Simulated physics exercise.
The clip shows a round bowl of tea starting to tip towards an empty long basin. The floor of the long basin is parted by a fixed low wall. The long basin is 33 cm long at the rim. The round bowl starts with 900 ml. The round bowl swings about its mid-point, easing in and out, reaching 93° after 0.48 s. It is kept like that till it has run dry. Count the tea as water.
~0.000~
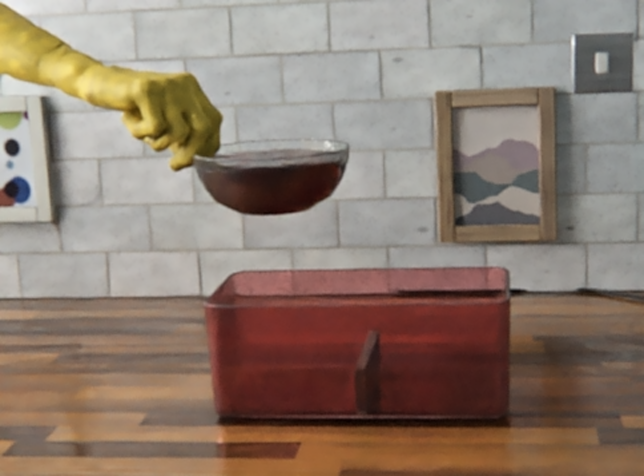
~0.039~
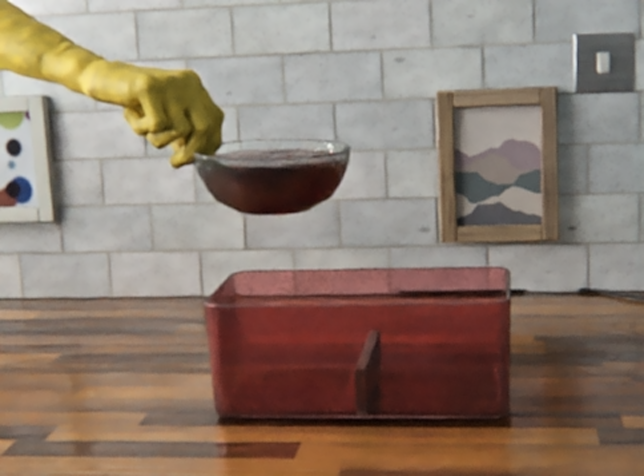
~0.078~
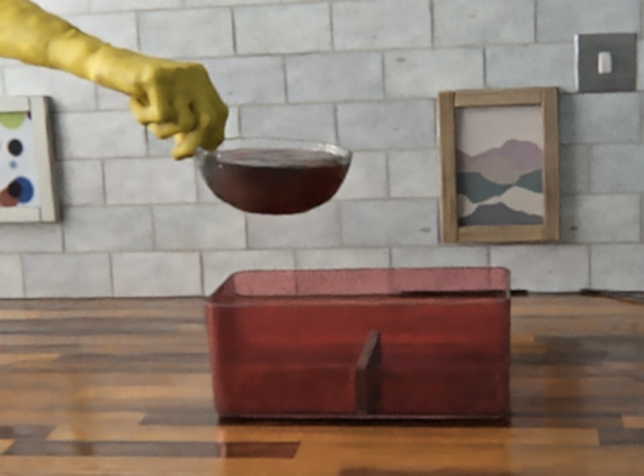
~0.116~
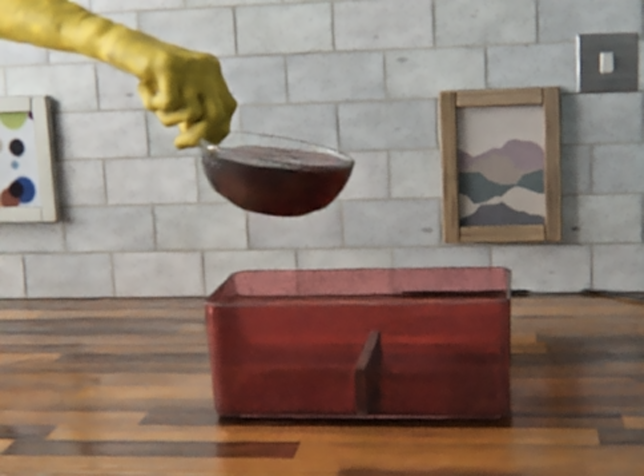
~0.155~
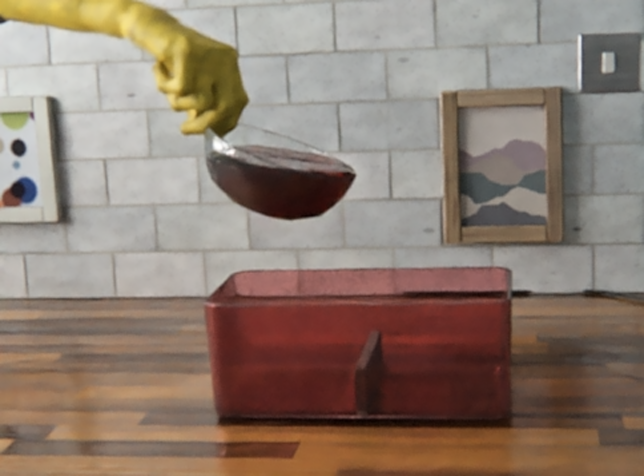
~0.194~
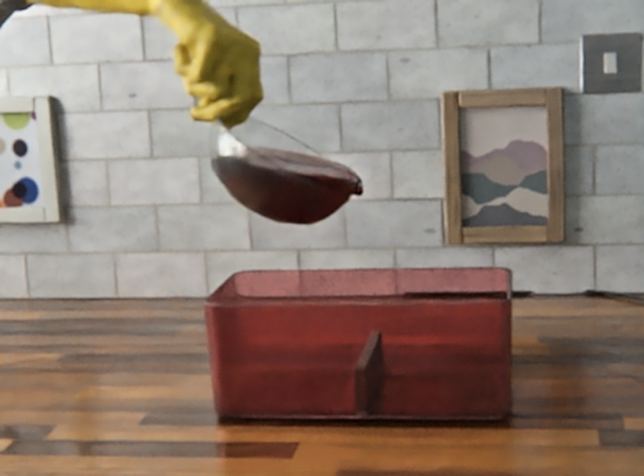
The footage shows a yellow-gloved hand holding a round glass bowl of dark reddish-brown liquid above a long red basin on a wooden counter, then rising and tilting the bowl steadily down to the right, its liquid reaching the rim.
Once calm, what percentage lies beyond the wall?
The far part has some 69 per cent.
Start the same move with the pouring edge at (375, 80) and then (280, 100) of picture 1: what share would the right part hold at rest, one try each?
In turn about 75 and 20 per cent.
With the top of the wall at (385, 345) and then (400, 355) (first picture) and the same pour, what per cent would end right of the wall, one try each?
First 55, then 40 per cent.
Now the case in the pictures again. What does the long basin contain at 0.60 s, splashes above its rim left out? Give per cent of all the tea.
Some 90 per cent.
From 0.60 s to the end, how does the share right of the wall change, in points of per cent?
It goes down by about 6.
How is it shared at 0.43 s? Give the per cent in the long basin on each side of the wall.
Some 1 per cent left and 52 right.
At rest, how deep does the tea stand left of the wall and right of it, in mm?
Left about 10 mm, right about 26 mm.
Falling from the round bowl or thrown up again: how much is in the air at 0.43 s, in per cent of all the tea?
Near 38 in a hundred.
After 0.43 s the tilt is 91° and 10 per cent is still to pour, 1 is left of the wall and 51 right of it.
After 0.60 s the tilt is 93° and 1 per cent is still to pour, 14 is left of the wall and 76 right of it.
After 0.78 s the tilt is 93° and 0 per cent is still to pour, 23 is left of the wall and 70 right of it.
After 0.98 s the tilt is 93° and 0 per cent is still to pour, 26 is left of the wall and 71 right of it.
In the end 28 per cent lies left of the wall, 69 right of it and 3 outside.
